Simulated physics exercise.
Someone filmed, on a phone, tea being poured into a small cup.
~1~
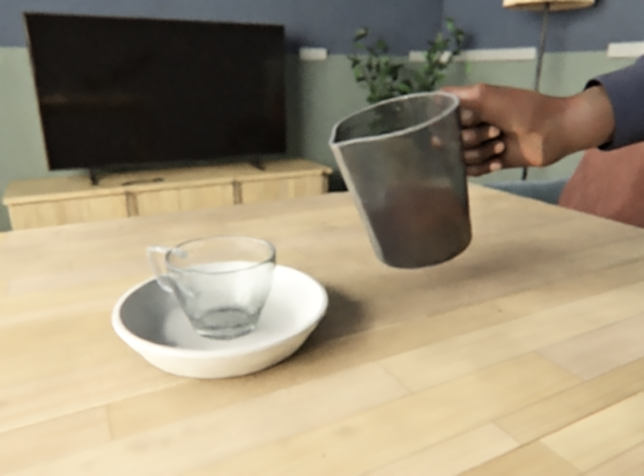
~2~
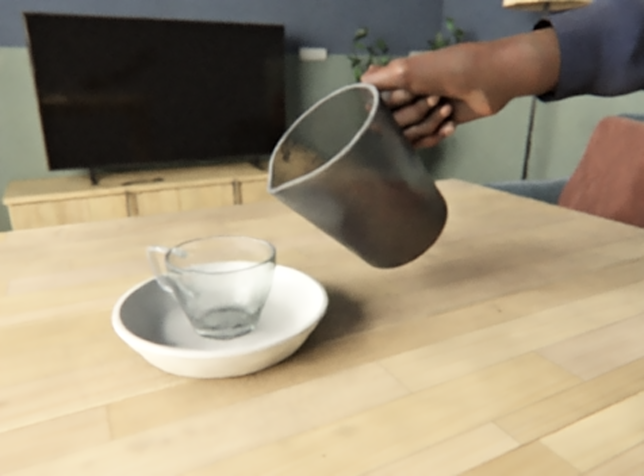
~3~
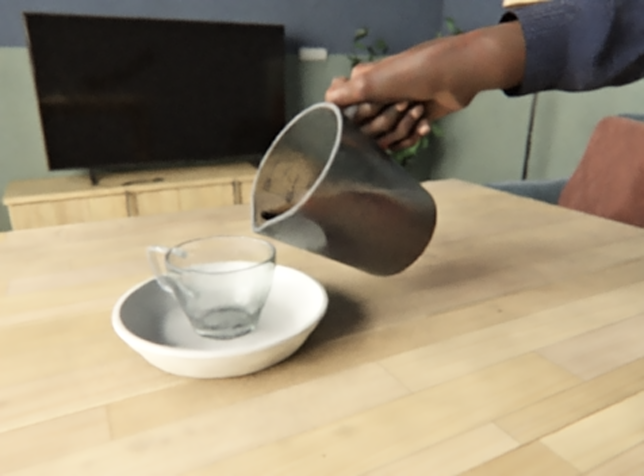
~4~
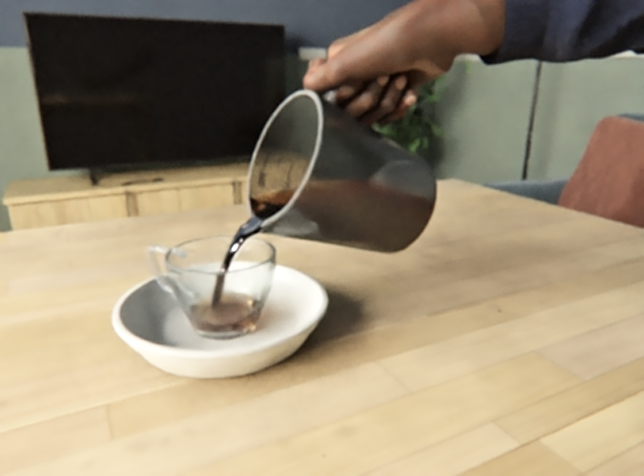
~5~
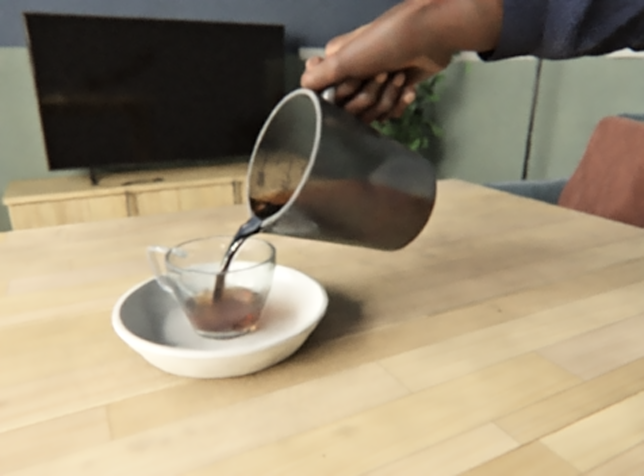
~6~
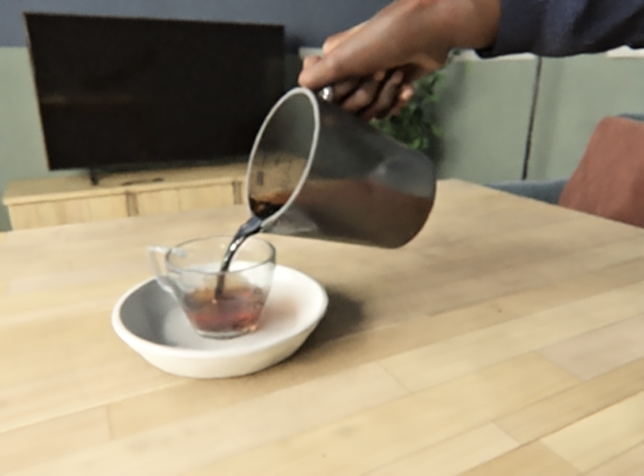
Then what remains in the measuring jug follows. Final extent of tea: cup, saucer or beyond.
Result: Cup and saucer.
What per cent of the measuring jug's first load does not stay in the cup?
Value: Around 25 %.
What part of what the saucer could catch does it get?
Estimate: Roughly 20 in a hundred.
Soon after, the cup is about three quarters full; the saucer is dry.
Later, the cup is full to the brim; the saucer is wet, with room to spare.
In the end, the cup is full to the brim; the saucer is wet, with room to spare.
